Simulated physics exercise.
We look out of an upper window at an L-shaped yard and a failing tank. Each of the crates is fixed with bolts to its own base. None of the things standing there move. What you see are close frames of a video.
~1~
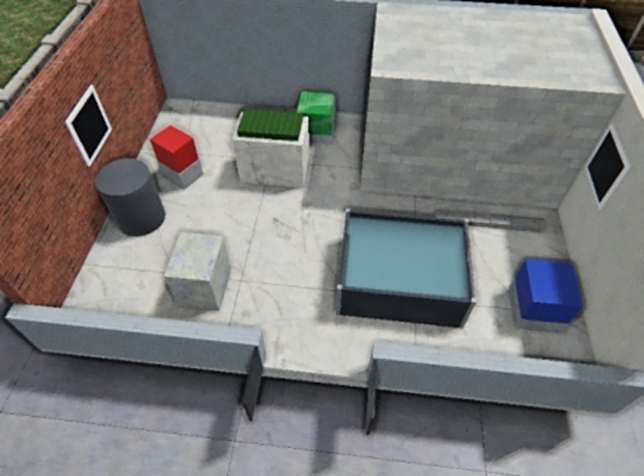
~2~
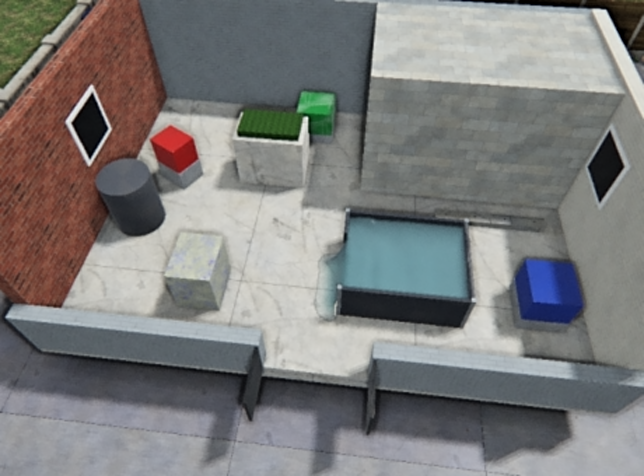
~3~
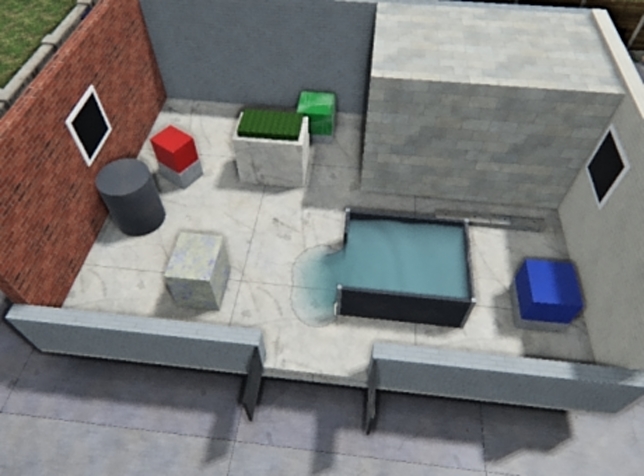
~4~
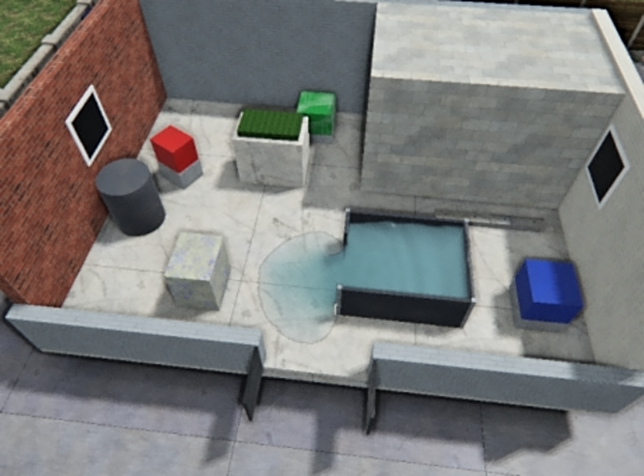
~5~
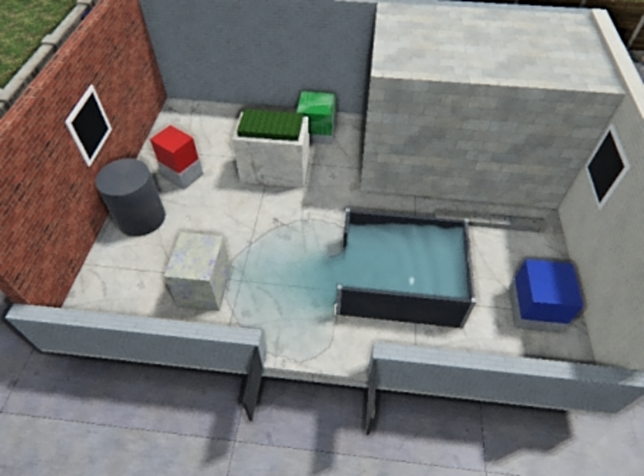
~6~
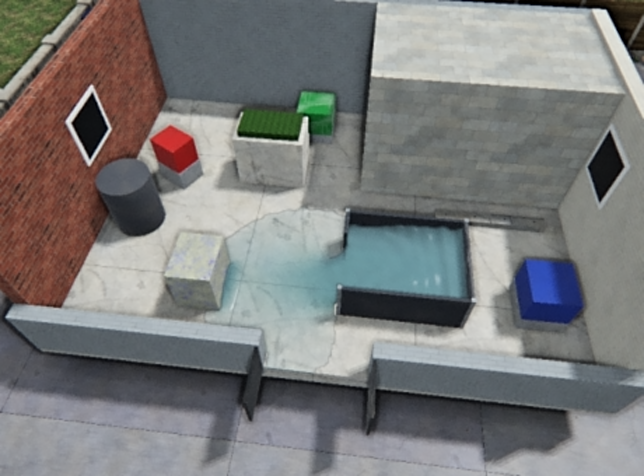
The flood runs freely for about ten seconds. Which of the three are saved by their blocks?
The red crate sits high enough; the green crate sits high enough; the blue crate sits high enough.
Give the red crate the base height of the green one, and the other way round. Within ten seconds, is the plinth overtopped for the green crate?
Then: Green crate is not reached.
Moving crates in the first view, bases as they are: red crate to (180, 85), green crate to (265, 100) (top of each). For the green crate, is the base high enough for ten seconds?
The green crate simply stays high and dry.
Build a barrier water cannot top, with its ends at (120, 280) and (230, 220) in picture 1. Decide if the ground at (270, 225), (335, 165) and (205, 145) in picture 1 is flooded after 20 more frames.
As listed: Flooded, not flooded, covered.
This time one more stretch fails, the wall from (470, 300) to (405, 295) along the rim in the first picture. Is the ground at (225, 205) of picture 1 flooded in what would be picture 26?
I'd say it's soaked there.
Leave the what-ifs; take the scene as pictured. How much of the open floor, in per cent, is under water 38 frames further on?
I'd say 60 per cent.
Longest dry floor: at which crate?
My answer is the crate marked blue.
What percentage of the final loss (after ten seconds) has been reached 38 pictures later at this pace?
It comes to around 60 per cent.
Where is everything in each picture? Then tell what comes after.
The water tank at (406, 256) is whole and still, in the first frame.
Water pours out at (343, 276) and has run to (332, 317), in the second frame.
Water pours out at (343, 278) and has run to (302, 260), in the third frame.
The front is at (267, 265), out from the gap at (343, 279), in the fourth frame.
The front is at (229, 290), out from the gap at (343, 279), in the fifth frame.
Water pours out at (343, 279) and has run to a hidden place, in the sixth frame.
A moment on, water covers 25 % of the floor; the red crate not reached, the green crate not reached, the blue crate not reached.
Next, water covers 35 % of the floor; the red crate water round its plinth, the green crate not reached, the blue crate not reached.
Then, water covers 50 % of the floor; the red crate water round its plinth, the green crate not reached, the blue crate not reached.
Later, water covers 60 % of the floor; the red crate water round its plinth, the green crate water round its plinth, the blue crate not reached.
In the end, water covers 85 % of the floor; the red crate stayed above the water, the green crate stayed above the water, the blue crate stayed above the water.
